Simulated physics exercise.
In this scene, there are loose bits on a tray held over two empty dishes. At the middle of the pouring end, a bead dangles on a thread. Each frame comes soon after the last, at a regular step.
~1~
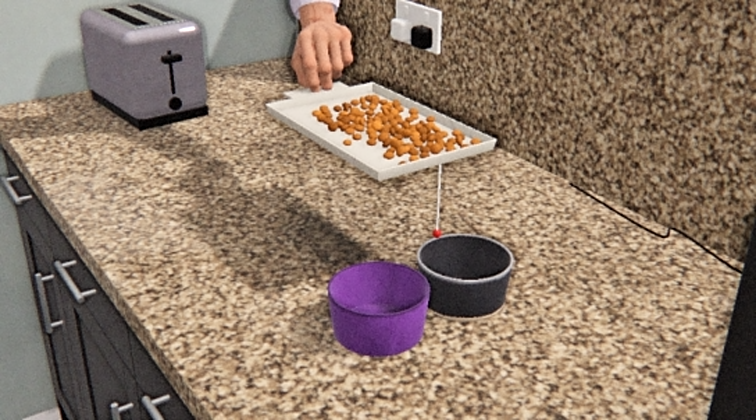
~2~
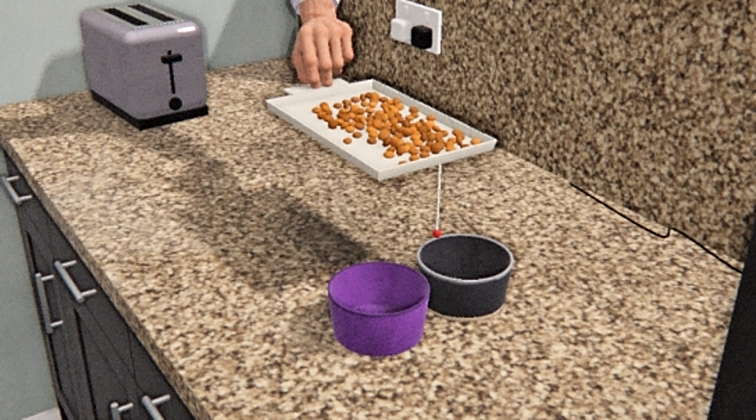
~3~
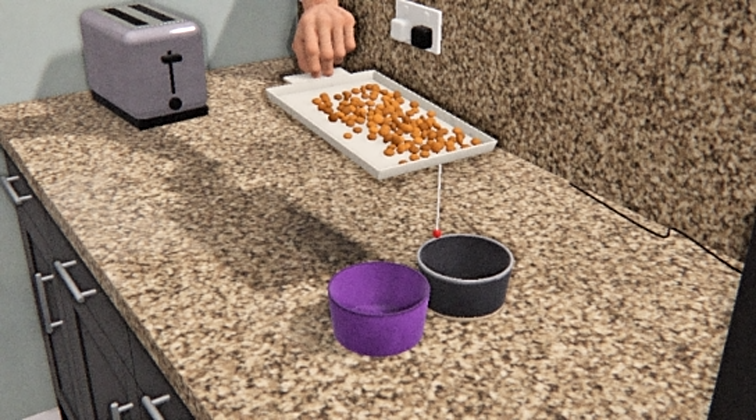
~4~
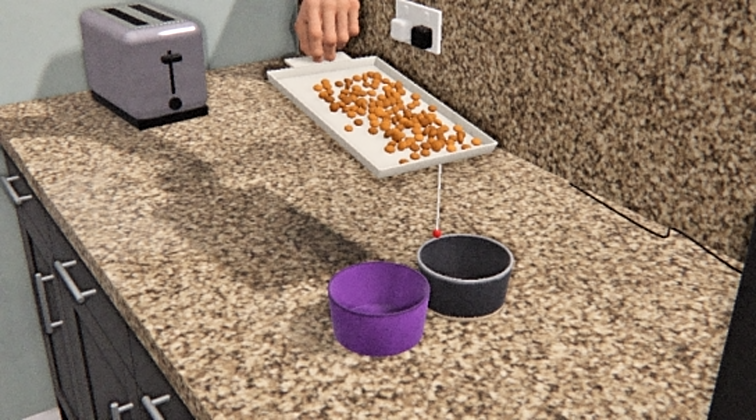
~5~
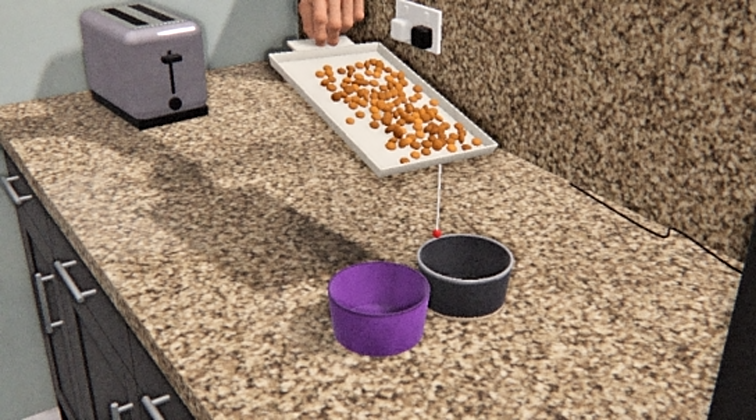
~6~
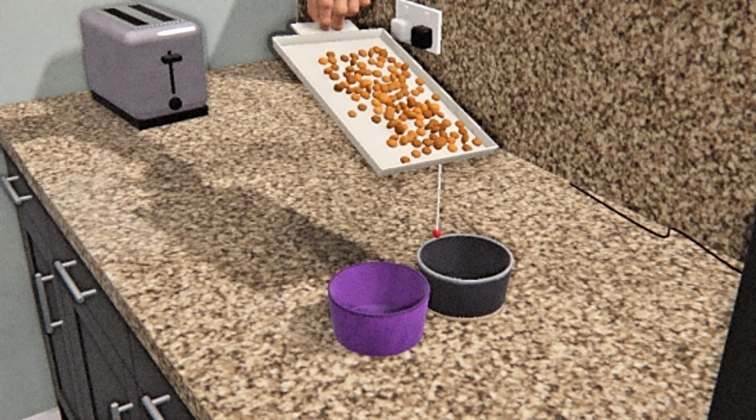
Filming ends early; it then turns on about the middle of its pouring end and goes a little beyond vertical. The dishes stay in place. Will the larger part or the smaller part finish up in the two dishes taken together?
The larger part does.
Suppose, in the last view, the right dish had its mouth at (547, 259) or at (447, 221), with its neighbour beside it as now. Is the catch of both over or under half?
Shy of half, then shy of half.
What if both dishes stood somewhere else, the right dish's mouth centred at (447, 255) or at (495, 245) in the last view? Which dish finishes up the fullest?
The first try: The right-side dish. The second: The right-side dish.
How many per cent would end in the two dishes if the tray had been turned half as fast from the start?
That works out at roughly 60 per cent.
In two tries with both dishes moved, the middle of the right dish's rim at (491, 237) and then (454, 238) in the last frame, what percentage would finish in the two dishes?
First position: Some 80 %; second position: Some 30 %.
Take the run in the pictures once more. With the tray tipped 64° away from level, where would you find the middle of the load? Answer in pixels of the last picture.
The load is centred about (454, 134).
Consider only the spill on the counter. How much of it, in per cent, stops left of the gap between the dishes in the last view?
It comes to about 0 percent.
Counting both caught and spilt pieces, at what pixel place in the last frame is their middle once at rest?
Somewhere around (482, 291) in the final view.
Soon, tray tipped steeply; nearly all on the tray; a stray few in the air.
A while on, tray tipped past a quarter turn; a small part on the tray; about half in the right dish; about a quarter outside both; a small part in the air.
Towards the end, tray tipped past a quarter turn; a stray few in the left dish; about two thirds in the right dish; about a third outside both.
Finally, tray tipped past a quarter turn; a stray few in the left dish; about two thirds in the right dish; about a third outside both.
